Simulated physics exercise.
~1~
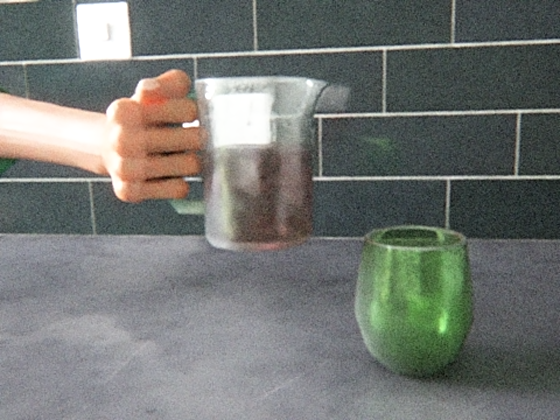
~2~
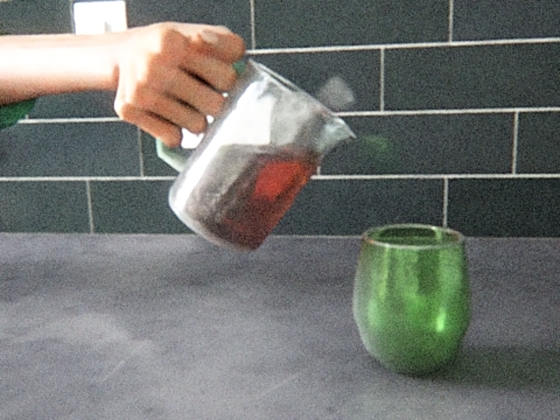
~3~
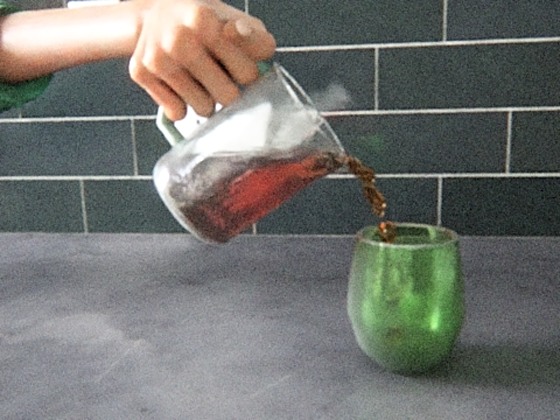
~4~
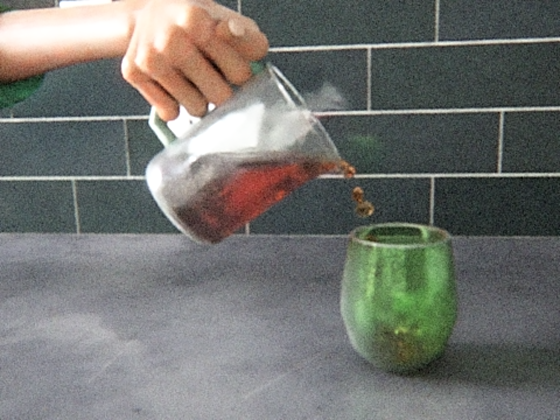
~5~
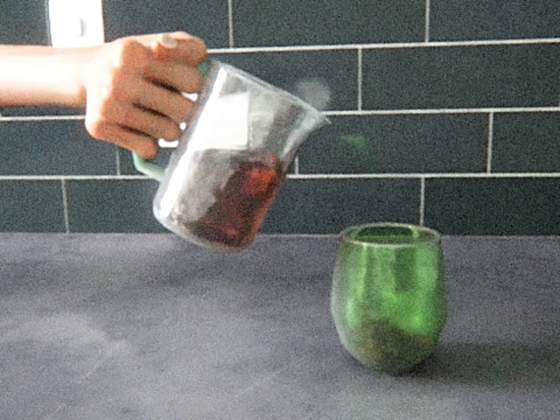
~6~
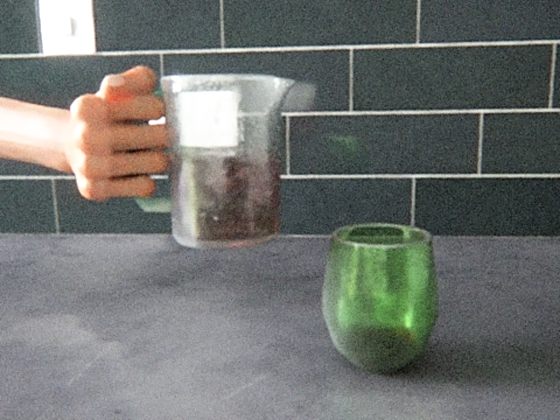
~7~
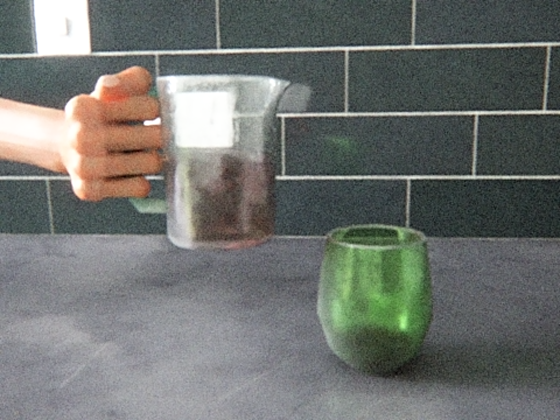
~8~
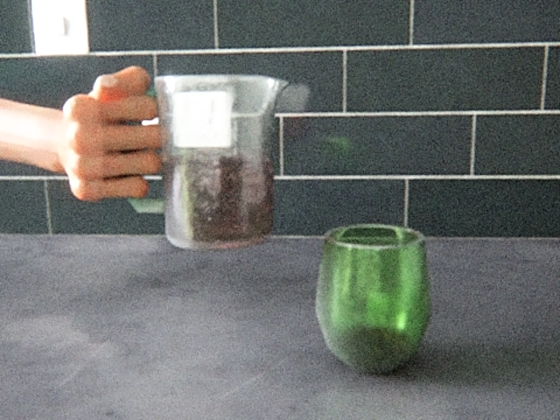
On a grey counter against dark green tiles, a hand tilted a clear jug of reddish-brown tea and poured a little into an empty green stemless glass, then turned the jug upright, leaving some tea in the glass and plenty in the jug.
